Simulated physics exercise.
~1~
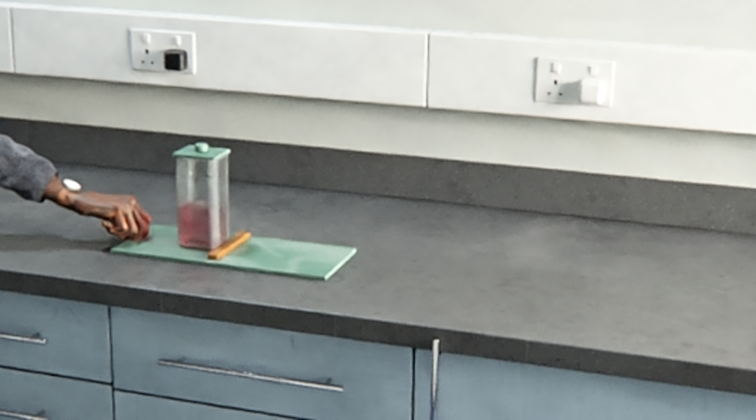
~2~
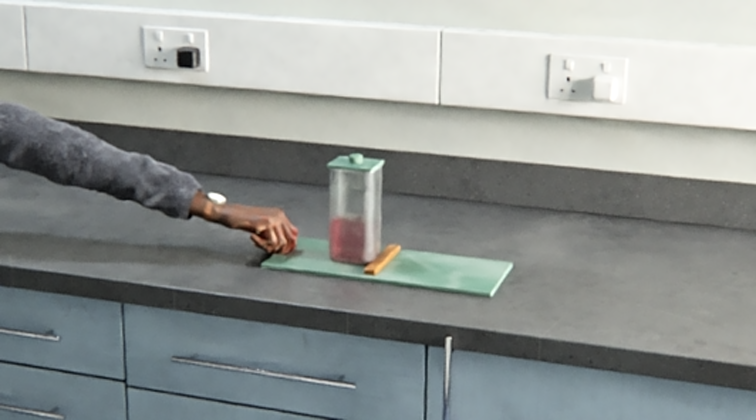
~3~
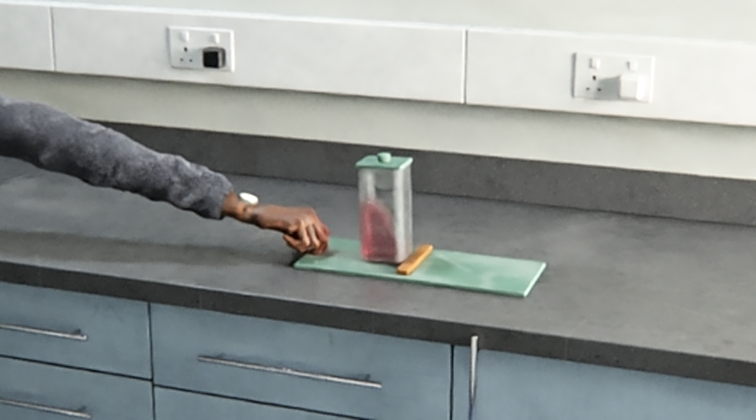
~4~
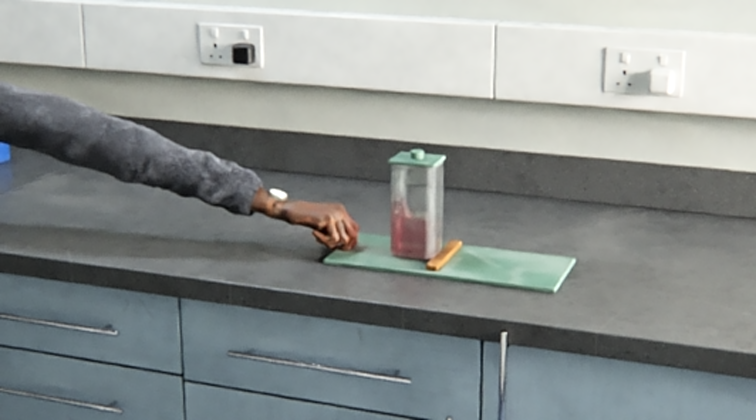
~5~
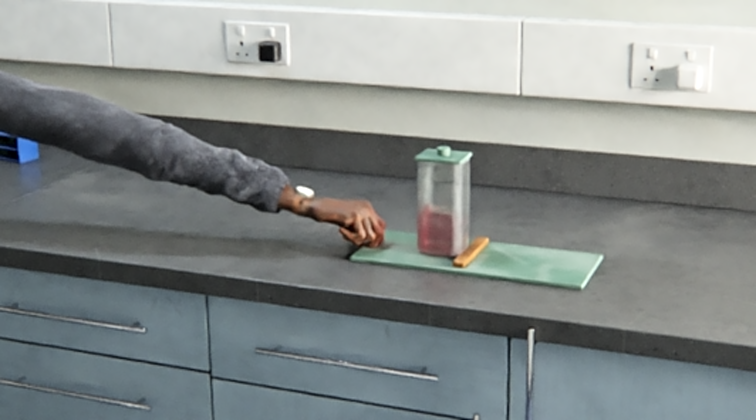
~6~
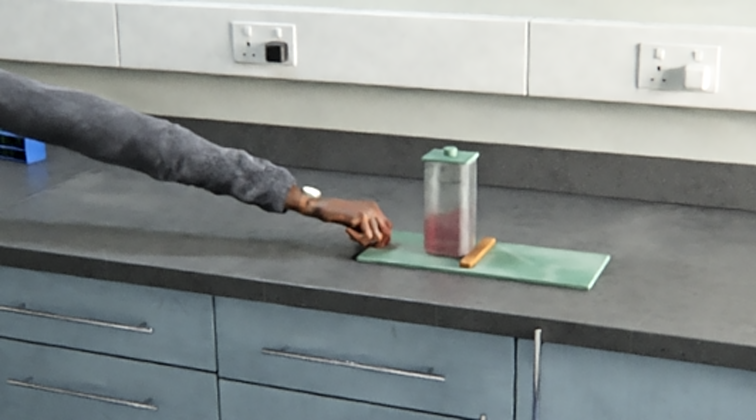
On a dark grey countertop, a hand slid a green board carrying a clear square bottle of pinkish liquid to the right and stopped it; the liquid sloshed and the bottle stayed upright beside an orange strip, the hand still at the board's edge.
